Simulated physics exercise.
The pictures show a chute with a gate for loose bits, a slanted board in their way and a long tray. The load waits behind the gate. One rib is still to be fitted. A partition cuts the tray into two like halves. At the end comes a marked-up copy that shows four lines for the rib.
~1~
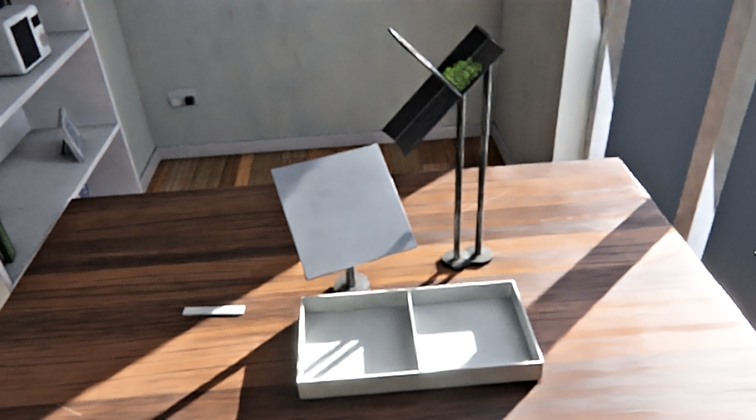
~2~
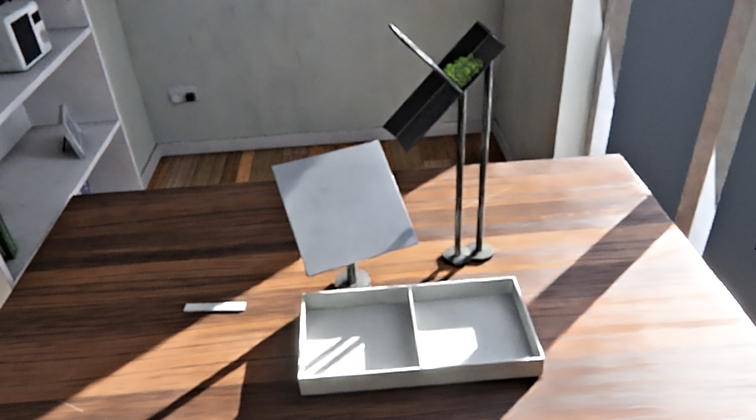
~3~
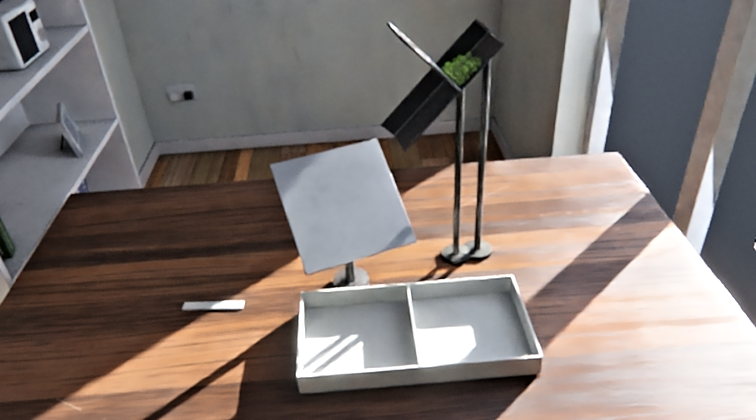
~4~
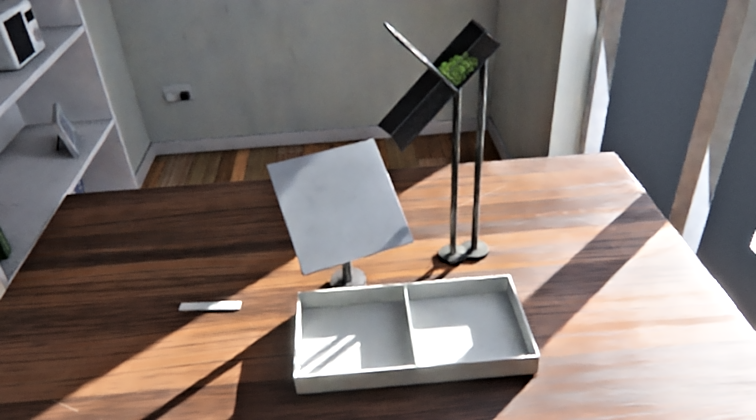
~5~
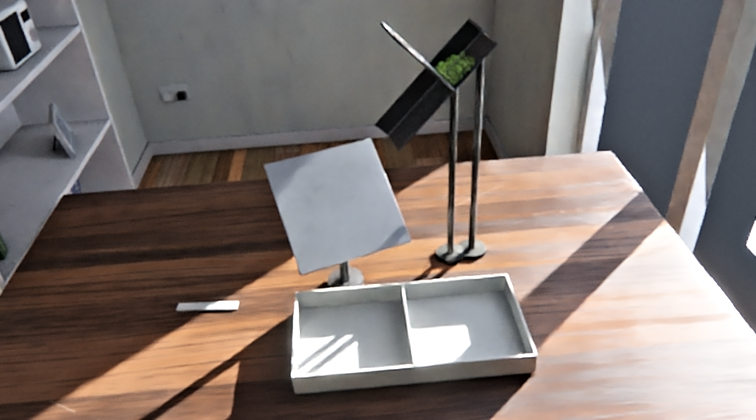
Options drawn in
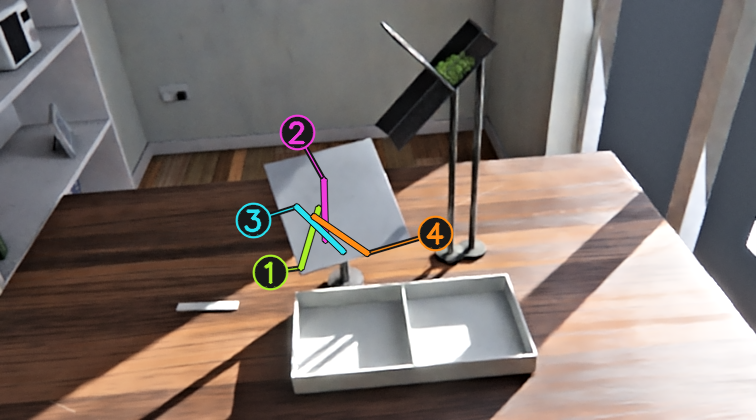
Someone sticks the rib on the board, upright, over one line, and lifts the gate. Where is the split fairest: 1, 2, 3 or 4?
I would pick line 4.
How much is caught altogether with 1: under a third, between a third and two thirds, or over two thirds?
Over two thirds.
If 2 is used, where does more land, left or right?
Left.
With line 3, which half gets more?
Left.
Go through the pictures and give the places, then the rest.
Load behind the gate (458, 74), dried peas; lip of the chute (401, 149), sloping fairly steeply, in the first picture.
Middle of the board (345, 205), tilted fairly steeply; middle of its low edge (365, 259); of its high edge (327, 153), in the second picture.
Front corners of the tray (297, 376) and (542, 356); front end of its middle wall (420, 366), in the third picture.
Middle of the load (454, 69); lip (397, 144), in the fourth picture.
Middle of the load (451, 68); lip (394, 144), in the fifth picture.
On the marked copy, line 1 from (318, 208) to (301, 267); line 2 from (323, 180) to (325, 240); line 3 from (296, 206) to (343, 251); line 4 from (313, 216) to (367, 253).
With 1, of what is caught, almost all in the left half, just a few in the right.
With 2, of what is caught, almost all in the left half, just a few in the right.
With 3, of what is caught, almost all in the left half, just a few in the right.
With 4, of what is caught, roughly two thirds in the left half, roughly a third in the right.
